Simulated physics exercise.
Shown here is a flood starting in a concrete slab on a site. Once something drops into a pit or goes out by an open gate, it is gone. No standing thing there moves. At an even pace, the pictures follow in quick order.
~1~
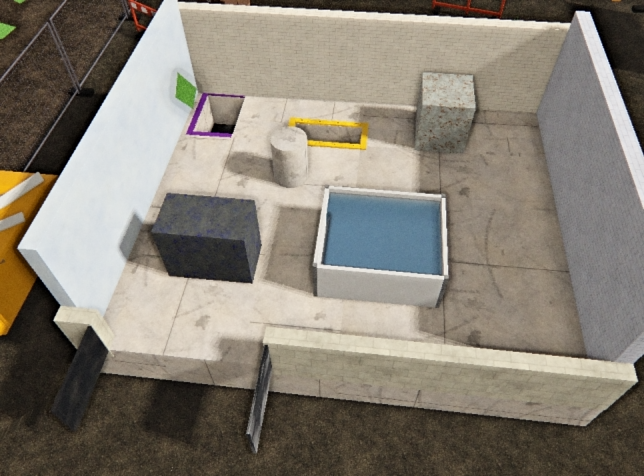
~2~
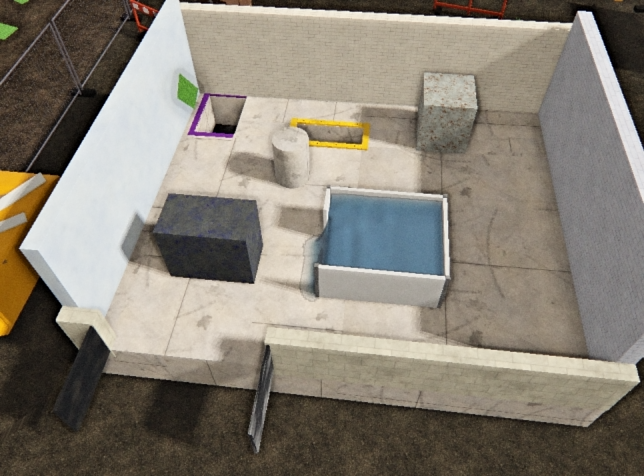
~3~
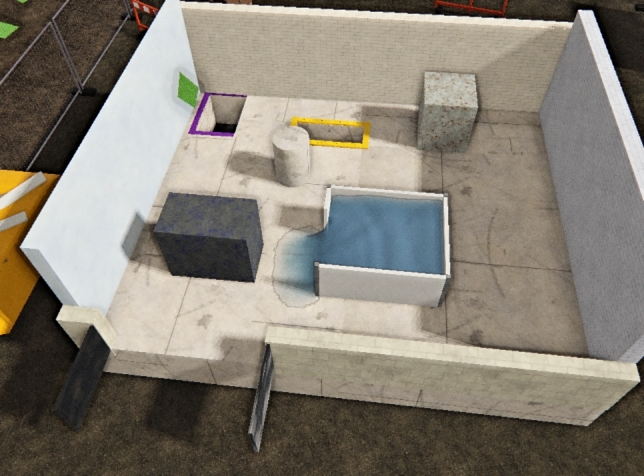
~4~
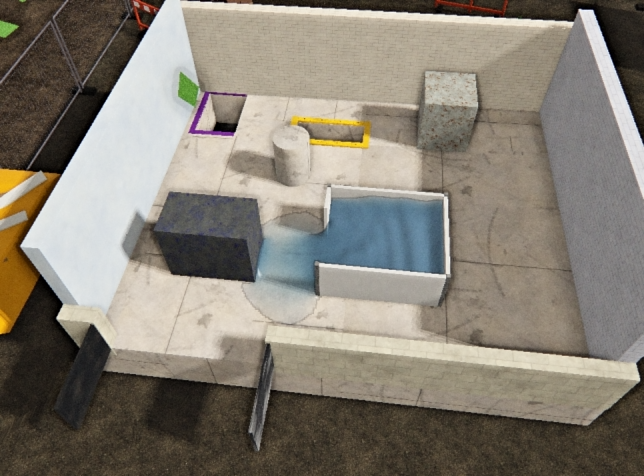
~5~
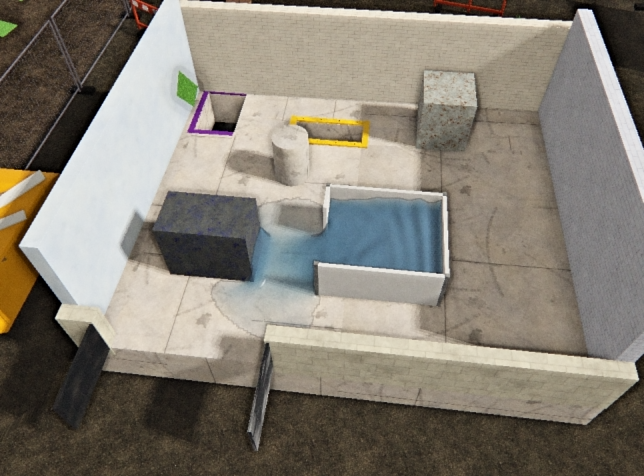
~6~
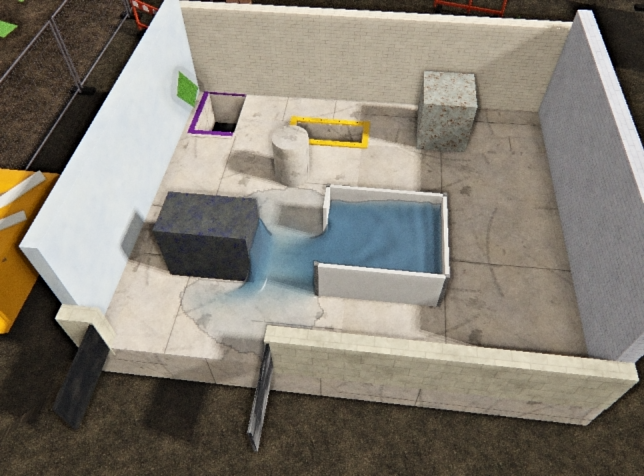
Walled concrete slab with a white tank of water opening on its left side, water spreading across the floor around a dark block.
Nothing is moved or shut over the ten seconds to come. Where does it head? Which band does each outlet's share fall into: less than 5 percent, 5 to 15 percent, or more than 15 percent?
One by one: The gate ends up with a large portion - topping fifteen per cent; the yellow pit ends up with a tiny portion - beneath five per cent; the purple pit ends up with a large portion - topping fifteen per cent.
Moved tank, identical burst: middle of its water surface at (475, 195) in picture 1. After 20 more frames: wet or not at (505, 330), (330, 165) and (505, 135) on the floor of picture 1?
Going through the three spots, I'd say high and dry, swamped, high and dry.
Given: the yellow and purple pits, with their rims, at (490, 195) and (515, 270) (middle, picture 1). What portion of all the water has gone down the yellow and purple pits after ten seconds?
Split: Yellow 0 %, purple 0 %.
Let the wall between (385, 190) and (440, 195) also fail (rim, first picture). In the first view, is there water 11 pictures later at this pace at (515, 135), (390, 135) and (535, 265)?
First point swamped, second point swamped, third point spared.
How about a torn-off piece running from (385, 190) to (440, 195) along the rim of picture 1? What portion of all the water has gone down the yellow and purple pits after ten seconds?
Shares: Yellow at 14 percent, purple at 20 percent.
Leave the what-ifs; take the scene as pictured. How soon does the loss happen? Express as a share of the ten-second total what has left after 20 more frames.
Share gone: About 50 %.
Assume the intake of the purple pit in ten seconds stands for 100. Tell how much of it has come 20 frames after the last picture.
It comes to around 35 percent of the ten-second total.
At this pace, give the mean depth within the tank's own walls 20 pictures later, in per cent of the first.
About 28 per cent.
A moment on, water covers 25 % of the floor; the gate 4 %, the yellow pit 0 %, the purple pit 0 %.
Next, water covers 35 % of the floor; the gate 15 %, the yellow pit 0 %, the purple pit 1 %.
Then, water covers 45 % of the floor; the gate 26 %, the yellow pit 0 %, the purple pit 8 %.
Later, water covers 50 % of the floor; the gate 36 %, the yellow pit 0 %, the purple pit 16 %.
In the end, water covers 50 % of the floor; the gate 43 %, the yellow pit 0 %, the purple pit 23 %.
